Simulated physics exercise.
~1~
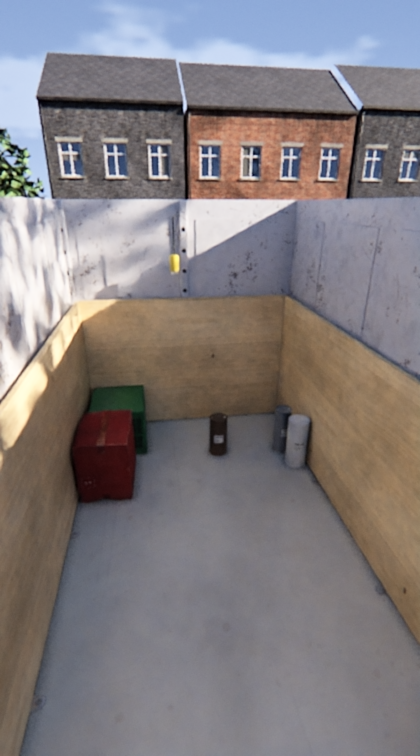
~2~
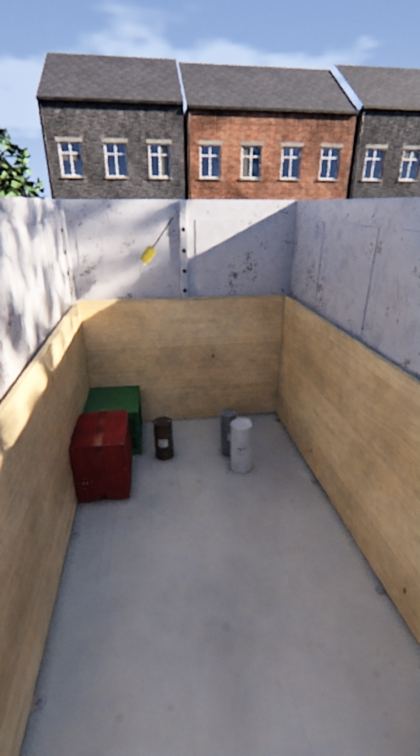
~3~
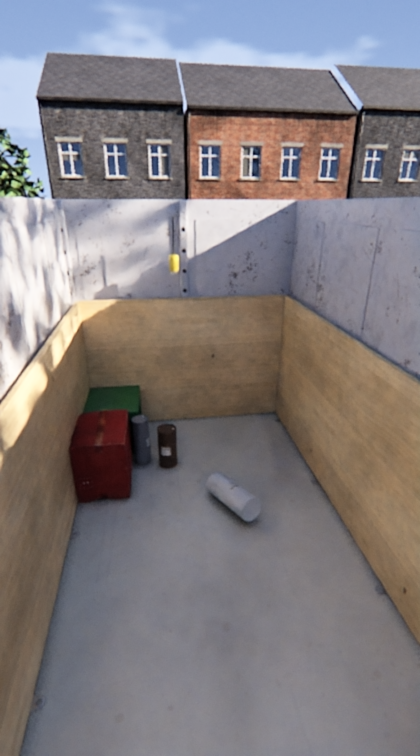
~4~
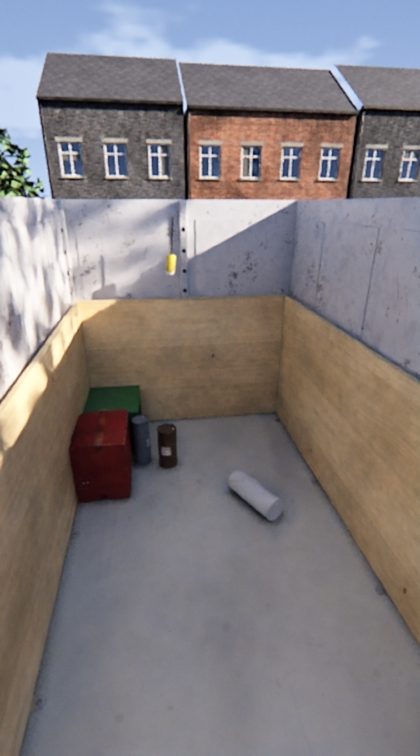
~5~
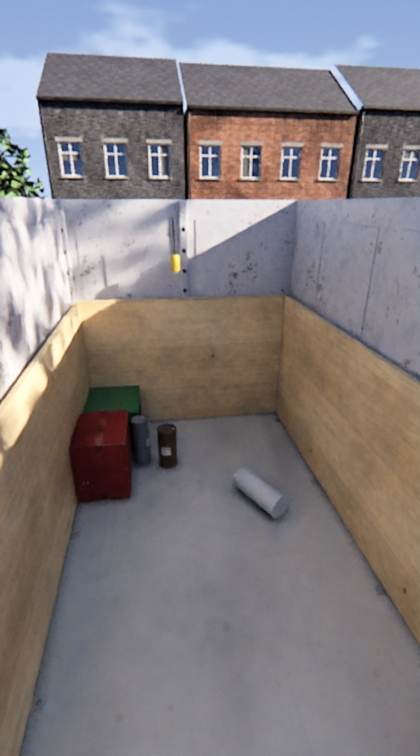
We see a walled bay holding a red box, a green chest and three canisters, with a yellow lamp swinging above. The canisters slide left, the white one tips over and rolls slightly right, and the brown and grey ones end upright beside the boxes.
